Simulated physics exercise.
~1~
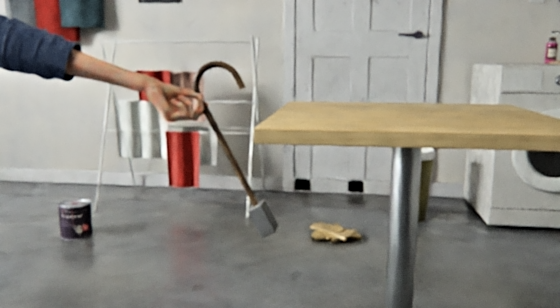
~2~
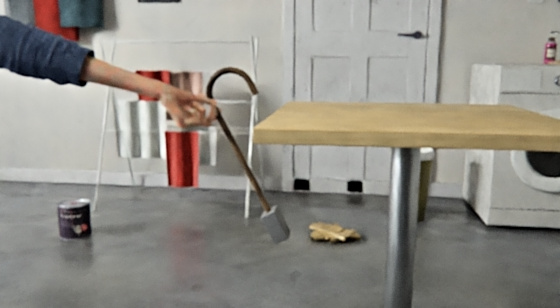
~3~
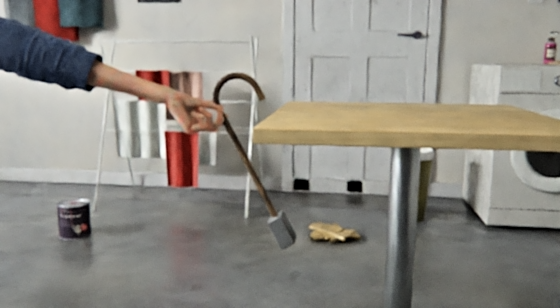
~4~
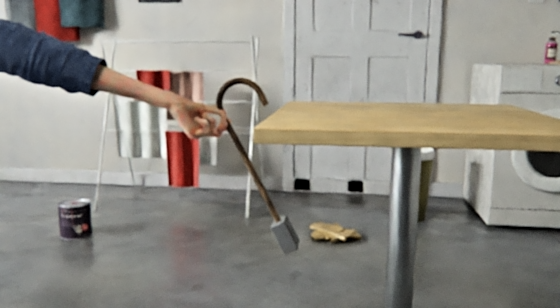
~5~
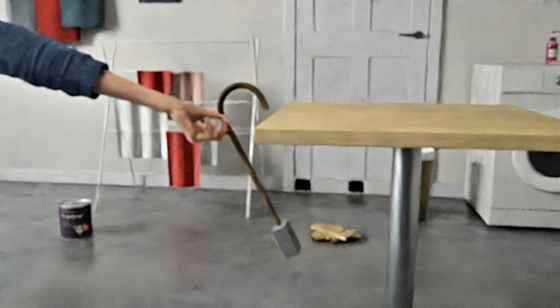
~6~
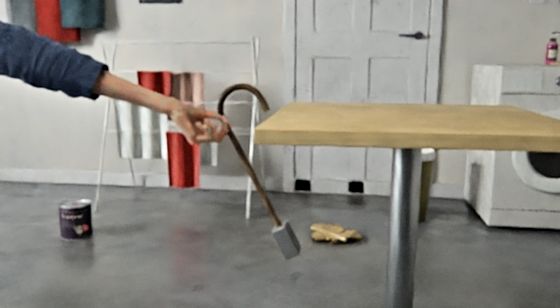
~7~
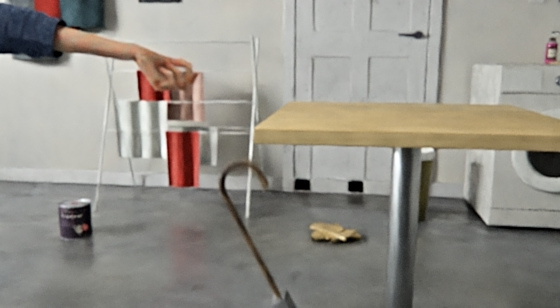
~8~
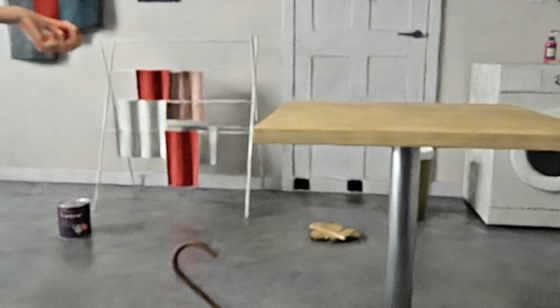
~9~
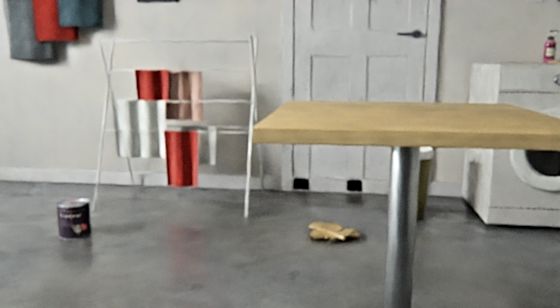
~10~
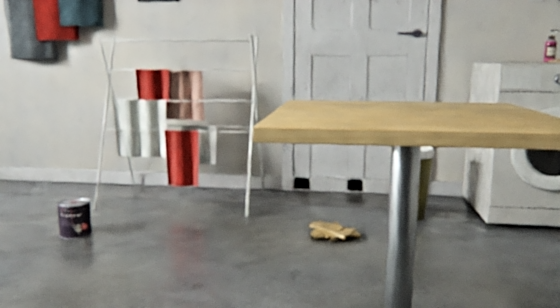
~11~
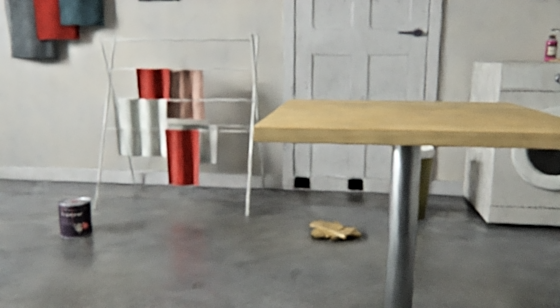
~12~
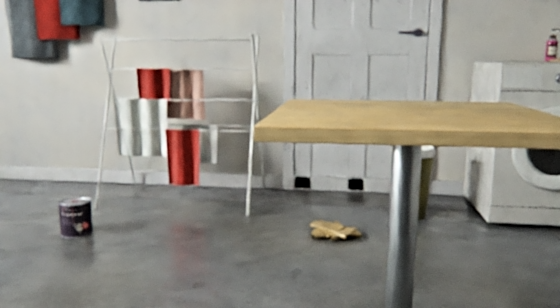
A grey brush with a long, curved brown handle was held near the table's left edge by a hand, which shifted it slightly right, then let go and drew back left as the brush dropped, tipping over and falling out of view.
